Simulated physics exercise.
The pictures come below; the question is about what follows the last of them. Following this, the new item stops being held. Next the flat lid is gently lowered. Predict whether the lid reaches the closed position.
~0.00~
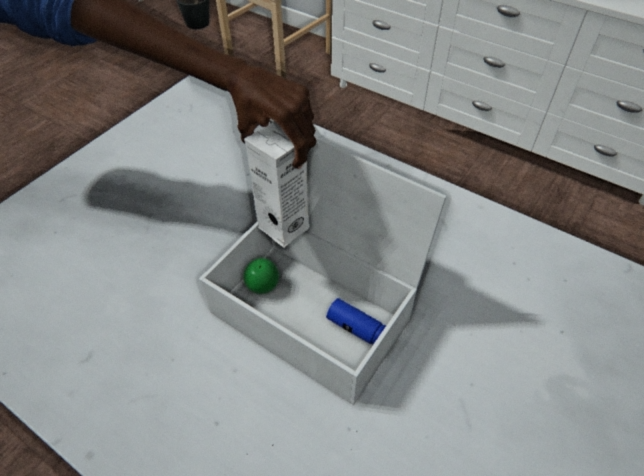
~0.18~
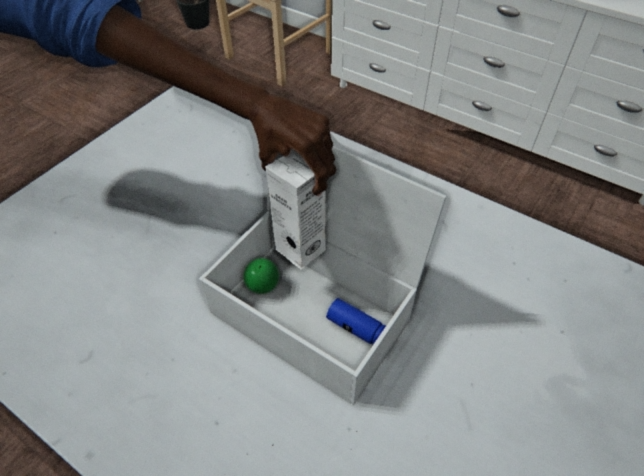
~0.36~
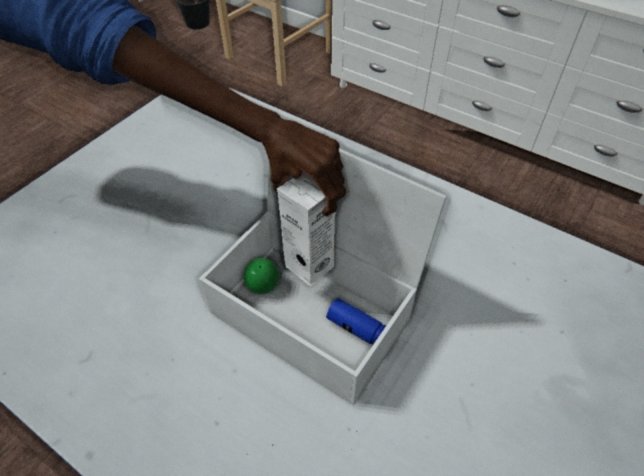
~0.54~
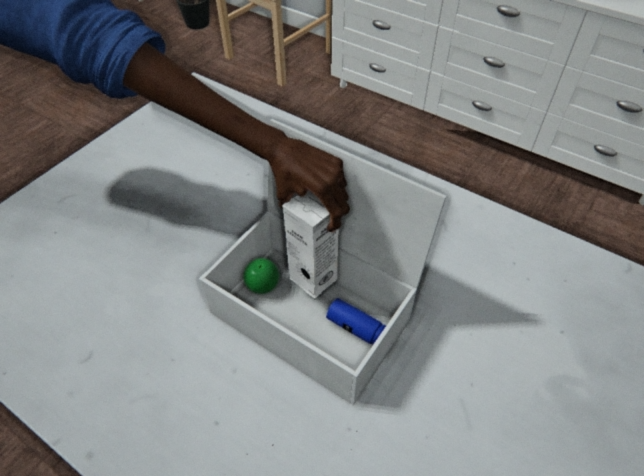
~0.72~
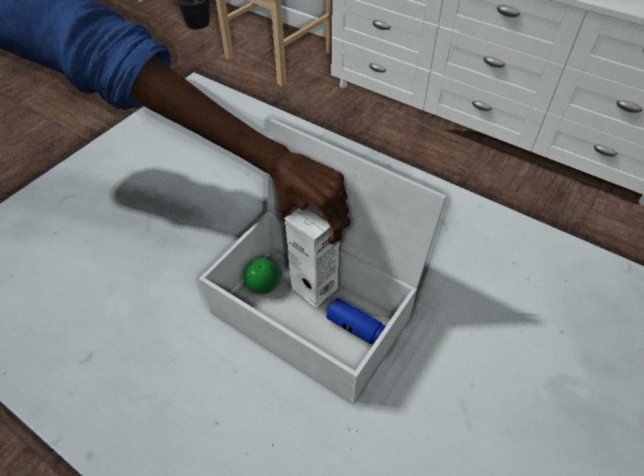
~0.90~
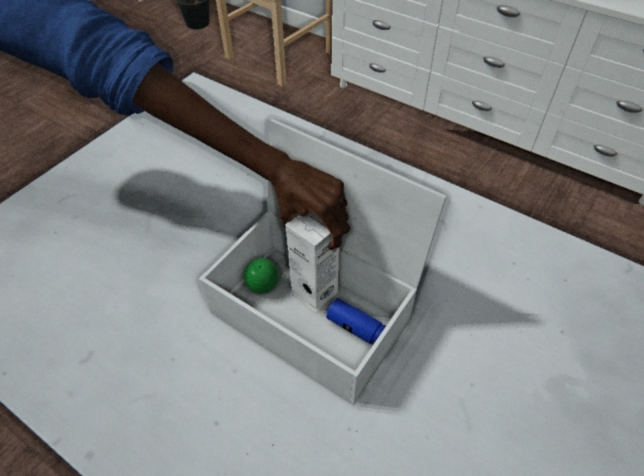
The gap remains.
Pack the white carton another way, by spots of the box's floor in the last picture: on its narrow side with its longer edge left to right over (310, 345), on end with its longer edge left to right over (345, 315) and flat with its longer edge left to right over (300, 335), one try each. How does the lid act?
First, it sits on the rim; second, it is held up; third, it sits on the rim.
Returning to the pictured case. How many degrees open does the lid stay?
Roughly 20 degrees above the rim.
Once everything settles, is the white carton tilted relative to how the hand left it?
As it turns out, the white carton changes its angle.
Around 2.70 s, lid 57° above the rim; white carton rocked 16° from its first pose near (303, 270).
Around 4.10 s, lid 22° above the rim; white carton rocked 52° from its first pose near (280, 286).
Finally (6.5 s), lid 21° above the rim; down or leaning hard in the box, white carton; the other 2 still in place. Final places as the last picture's camera would see them, white carton near (282, 282).
